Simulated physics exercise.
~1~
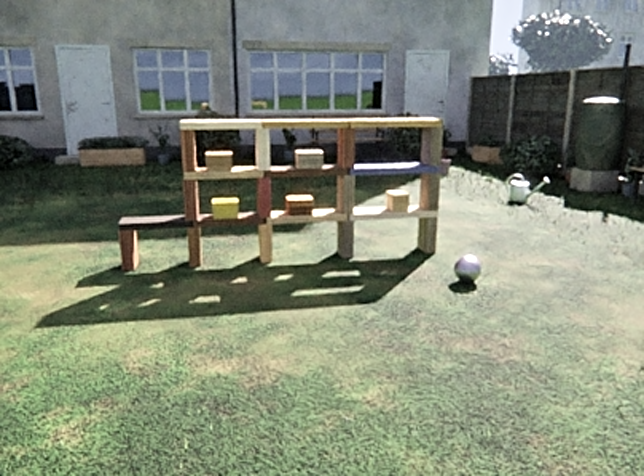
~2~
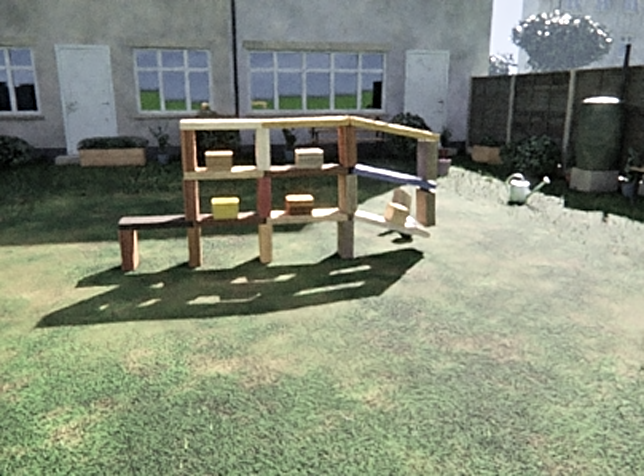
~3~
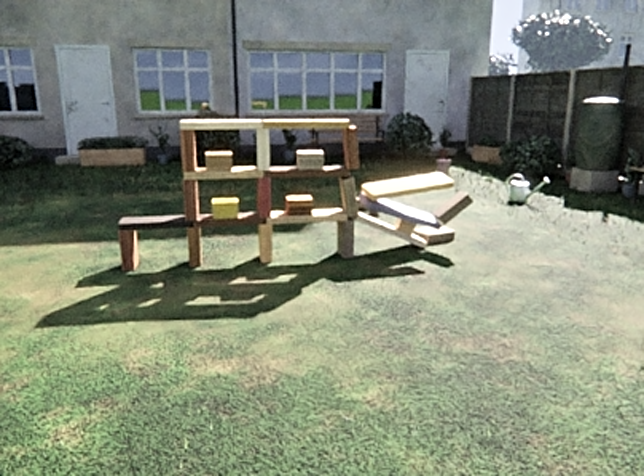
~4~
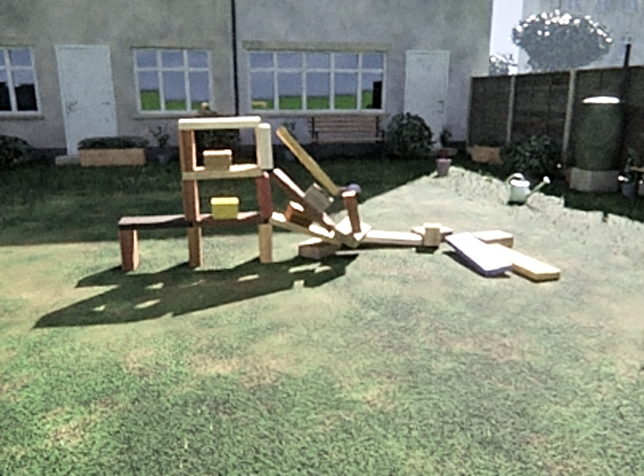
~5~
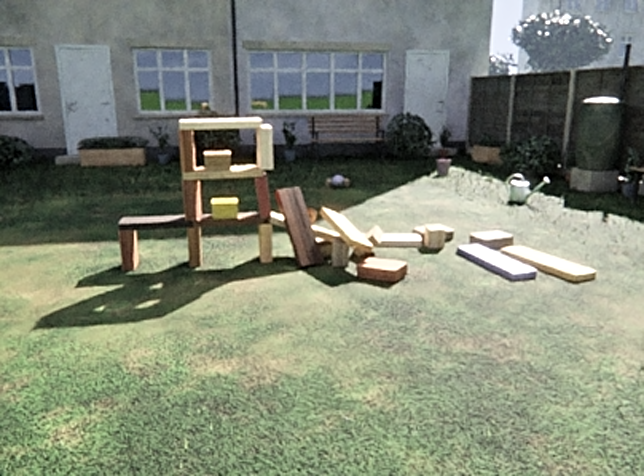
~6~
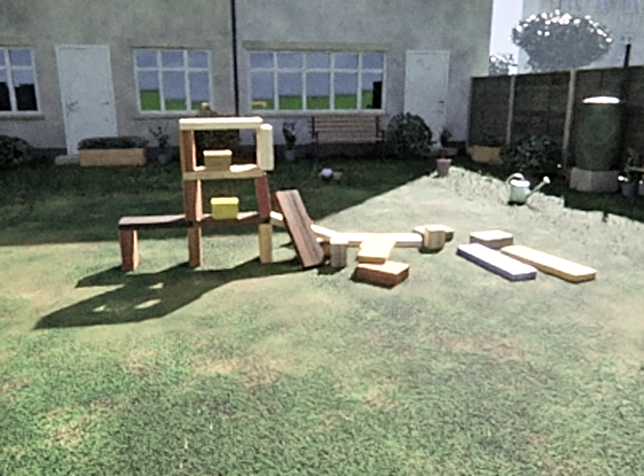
On a lawn, a ball rolls into a wooden block structure, its right side collapsing while the left stays standing.
